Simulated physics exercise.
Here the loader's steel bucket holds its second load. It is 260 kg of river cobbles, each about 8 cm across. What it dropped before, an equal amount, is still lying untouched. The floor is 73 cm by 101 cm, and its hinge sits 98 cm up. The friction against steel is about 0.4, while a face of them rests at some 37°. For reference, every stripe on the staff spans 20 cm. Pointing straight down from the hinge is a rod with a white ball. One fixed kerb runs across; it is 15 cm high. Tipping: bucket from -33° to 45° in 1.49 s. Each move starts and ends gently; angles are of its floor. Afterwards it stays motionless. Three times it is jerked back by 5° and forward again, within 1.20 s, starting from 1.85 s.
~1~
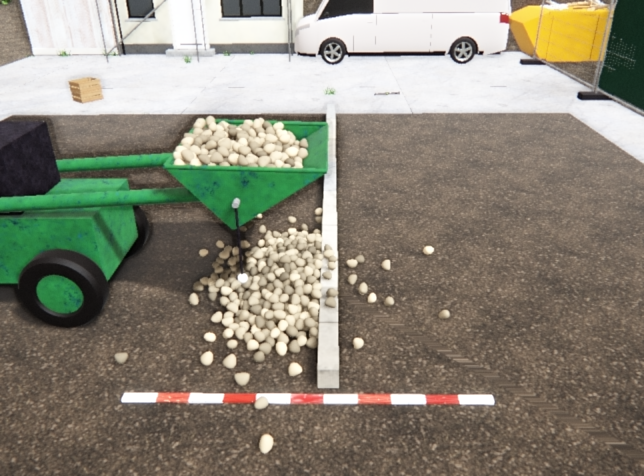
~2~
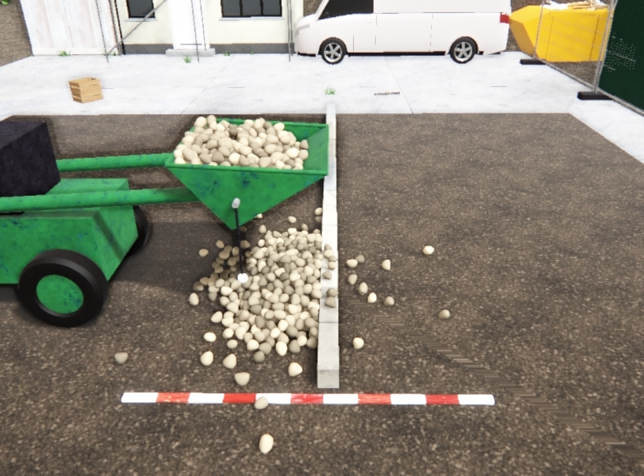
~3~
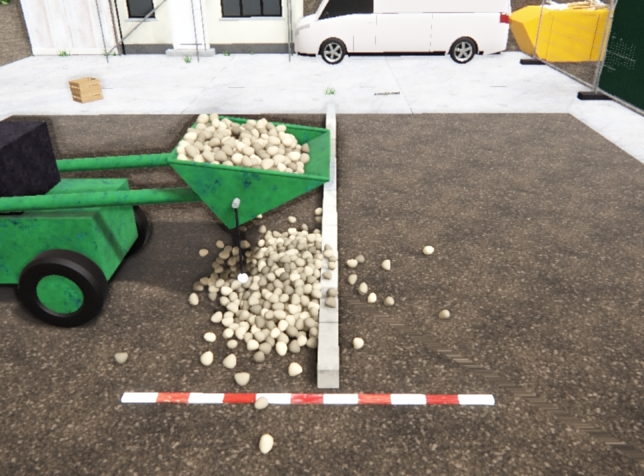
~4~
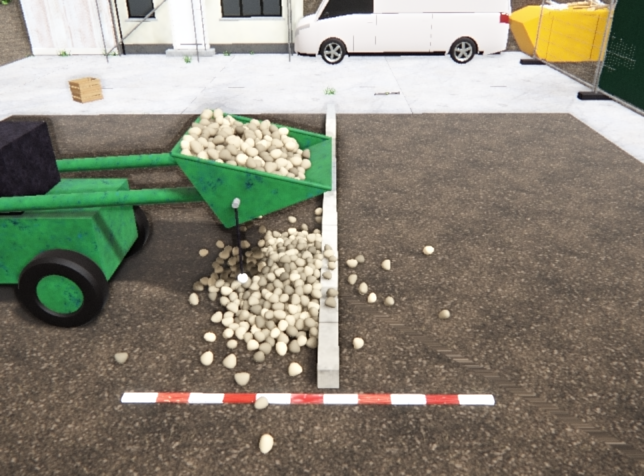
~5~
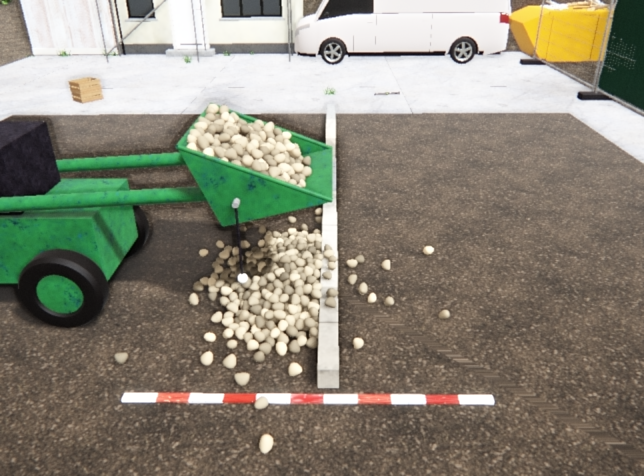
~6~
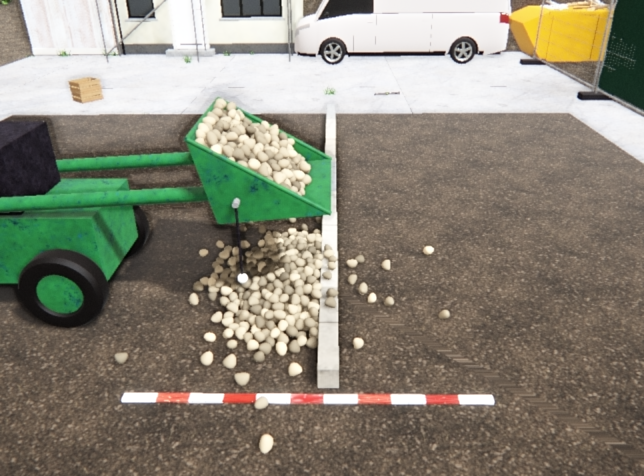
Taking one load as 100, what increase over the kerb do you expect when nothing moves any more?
70 out of 100.
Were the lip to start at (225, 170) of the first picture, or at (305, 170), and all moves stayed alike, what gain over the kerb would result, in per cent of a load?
Roughly 0 and 45 percent, in that order.
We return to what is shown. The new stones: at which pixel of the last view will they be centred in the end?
In the last view, somewhere near (359, 281).
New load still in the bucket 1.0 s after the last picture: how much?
It keeps some 15 percent of its load.
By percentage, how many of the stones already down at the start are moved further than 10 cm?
I'd say roughly 0 per cent of them.
Then, 0.5 s after the last picture the floor is at 33°; in per cent of one load, 94 in the bucket, 104 on this side of the kerb, 3 over the kerb; the foremost stones are at (388, 288).
Then, 1.0 s after the last picture the floor is at 45°; in per cent of one load, 15 in the bucket, 143 on this side of the kerb, 42 over the kerb; the foremost stones are at (422, 290).
Then, 2.9 s after the last picture the floor is at 45°; in per cent of one load, 0 in the bucket, 128 on this side of the kerb, 72 over the kerb; the foremost stones are at (567, 324).
Then, 5.3 s after the last picture the floor is at 45°; in per cent of one load, 0 in the bucket, 128 on this side of the kerb, 72 over the kerb; the foremost stones are at (567, 324). Net gain over the kerb, 70.
